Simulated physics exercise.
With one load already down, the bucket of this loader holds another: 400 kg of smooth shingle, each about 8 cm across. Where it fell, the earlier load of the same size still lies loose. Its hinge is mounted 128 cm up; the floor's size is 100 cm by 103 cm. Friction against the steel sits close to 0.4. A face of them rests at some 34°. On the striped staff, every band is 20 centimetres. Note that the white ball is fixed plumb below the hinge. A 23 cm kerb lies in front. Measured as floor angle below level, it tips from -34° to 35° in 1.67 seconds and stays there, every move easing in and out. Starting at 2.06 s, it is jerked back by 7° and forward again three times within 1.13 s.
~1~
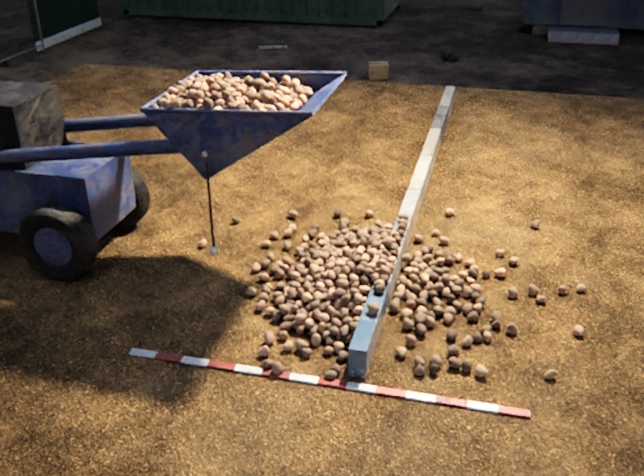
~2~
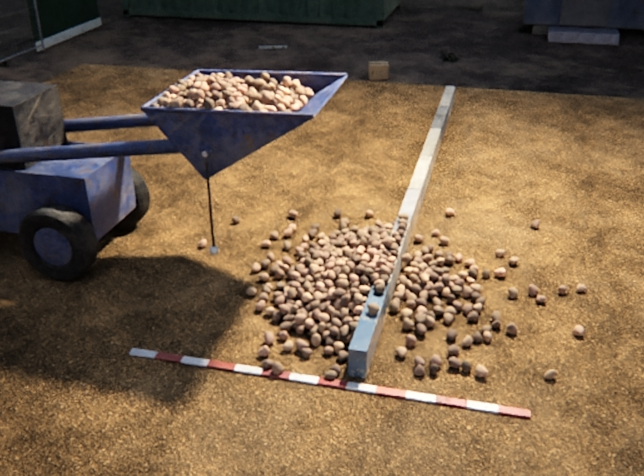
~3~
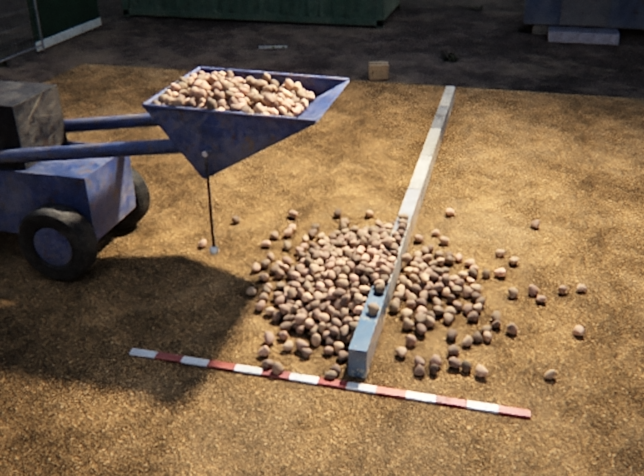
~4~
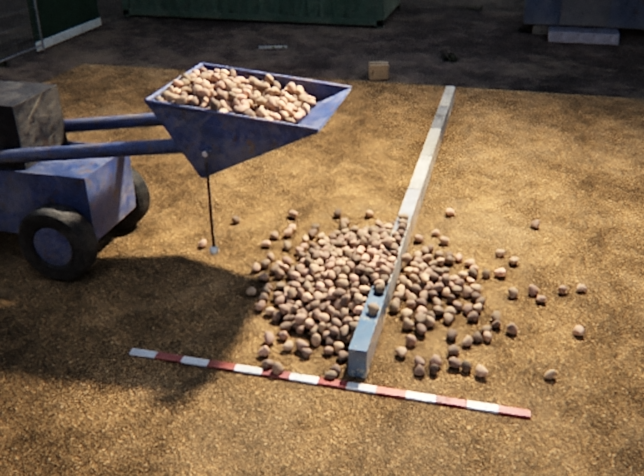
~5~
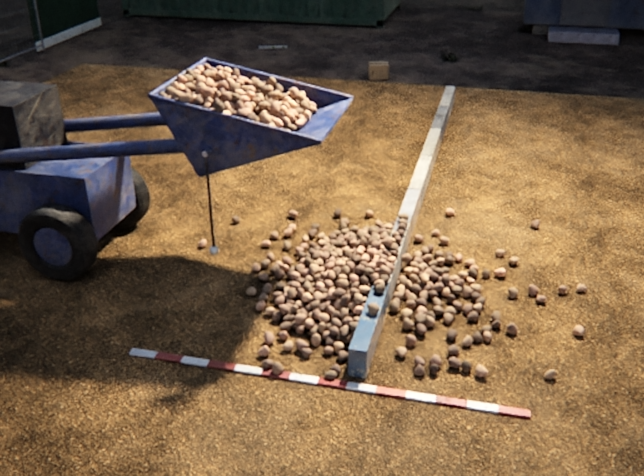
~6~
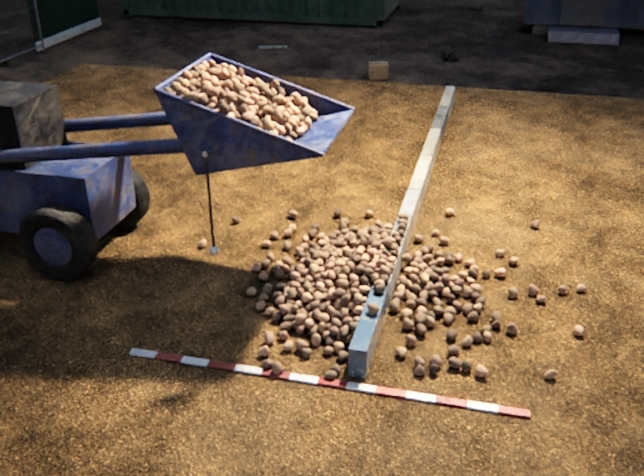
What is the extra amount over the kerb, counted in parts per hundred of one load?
Close to 27 parts in a hundred.
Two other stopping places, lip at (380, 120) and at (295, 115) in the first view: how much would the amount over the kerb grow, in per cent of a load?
I'd say close to 95 per cent for one and close to 15 per cent for the other, in that order.
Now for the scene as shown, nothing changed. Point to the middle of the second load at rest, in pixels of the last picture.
They settle centred around (355, 265).
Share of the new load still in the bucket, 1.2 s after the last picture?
About 45 percent.
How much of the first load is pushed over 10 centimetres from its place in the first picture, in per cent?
Close to 20 in a hundred of them.
Then, 0.6 s after the last picture the floor is at 24°; in per cent of one load, 99 in the bucket, 81 on this side of the kerb, 20 over the kerb; the foremost stones are at (549, 299).
Then, 1.2 s after the last picture the floor is at 35°; in per cent of one load, 44 in the bucket, 137 on this side of the kerb, 20 over the kerb; the foremost stones are at (549, 299).
Then, 3.0 s after the last picture the floor is at 35°; in per cent of one load, 0 in the bucket, 153 on this side of the kerb, 47 over the kerb; the foremost stones are at (571, 315).
Then, 5.7 s after the last picture the floor is at 35°; in per cent of one load, 0 in the bucket, 153 on this side of the kerb, 47 over the kerb; the foremost stones are at (571, 315). Net gain over the kerb, 27.
